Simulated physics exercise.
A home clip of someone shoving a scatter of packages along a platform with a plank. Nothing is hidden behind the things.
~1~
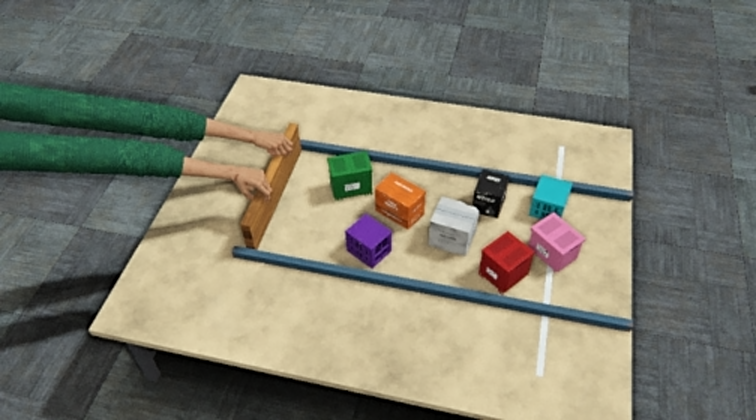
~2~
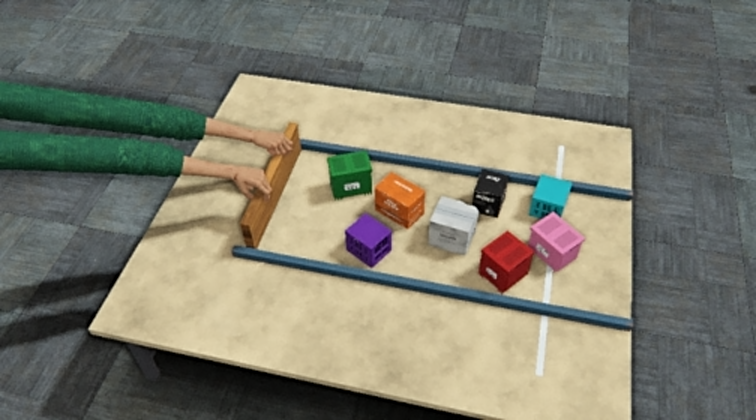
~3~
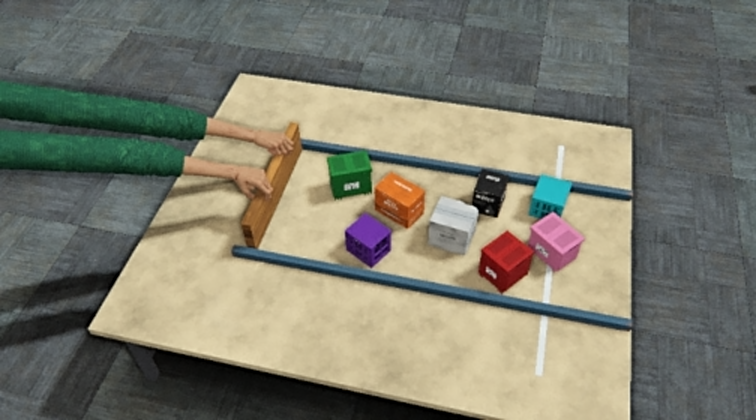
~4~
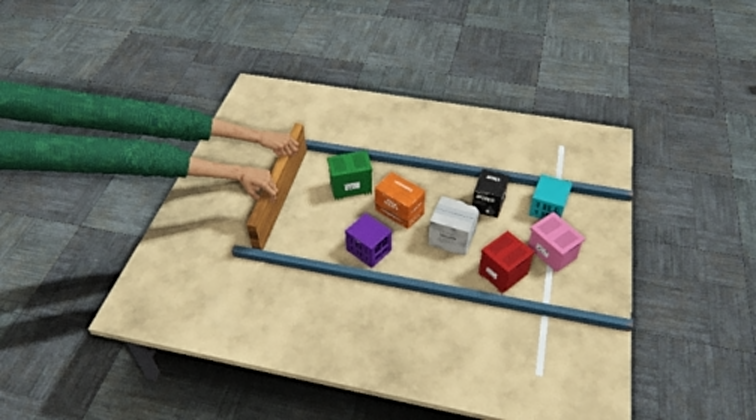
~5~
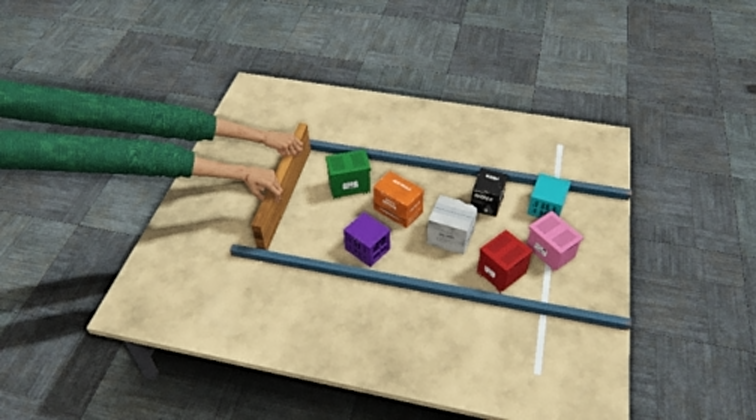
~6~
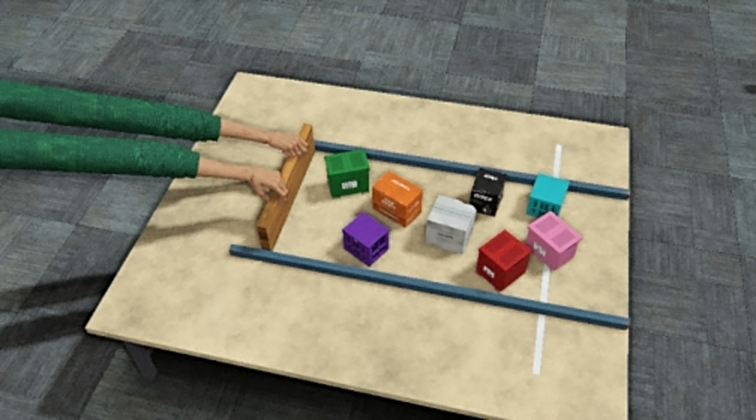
A wooden plank, held by two hands, moves slightly right toward the scattered colored crates.
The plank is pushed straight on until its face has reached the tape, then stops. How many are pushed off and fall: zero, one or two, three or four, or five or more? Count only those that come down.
Outcome: The number that fall off is one or two.
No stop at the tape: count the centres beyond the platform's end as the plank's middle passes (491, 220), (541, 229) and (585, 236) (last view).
Place by place, 0, 2 and 5.
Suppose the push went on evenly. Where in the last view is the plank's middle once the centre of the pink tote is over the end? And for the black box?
About (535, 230), and (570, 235) for the other.
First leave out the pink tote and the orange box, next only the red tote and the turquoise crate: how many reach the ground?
Fallen: 1, and 1 in the other try.
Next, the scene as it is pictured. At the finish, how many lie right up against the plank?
That makes 3.
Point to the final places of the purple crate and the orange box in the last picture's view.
Near (567, 269) and (566, 235).
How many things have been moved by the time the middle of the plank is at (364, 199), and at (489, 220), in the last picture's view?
First 3, then 8.
Early on, none off yet; pink tote at rest near (552, 242); turquoise crate at rest near (548, 198); red tote at rest near (503, 262).
A while later, none off yet; pink tote travelled a little near (557, 243); turquoise crate travelled a little near (554, 198); red tote travelled a little near (513, 267).
Finally, the number that fall off is one or two; lost, turquoise crate and pink tote.
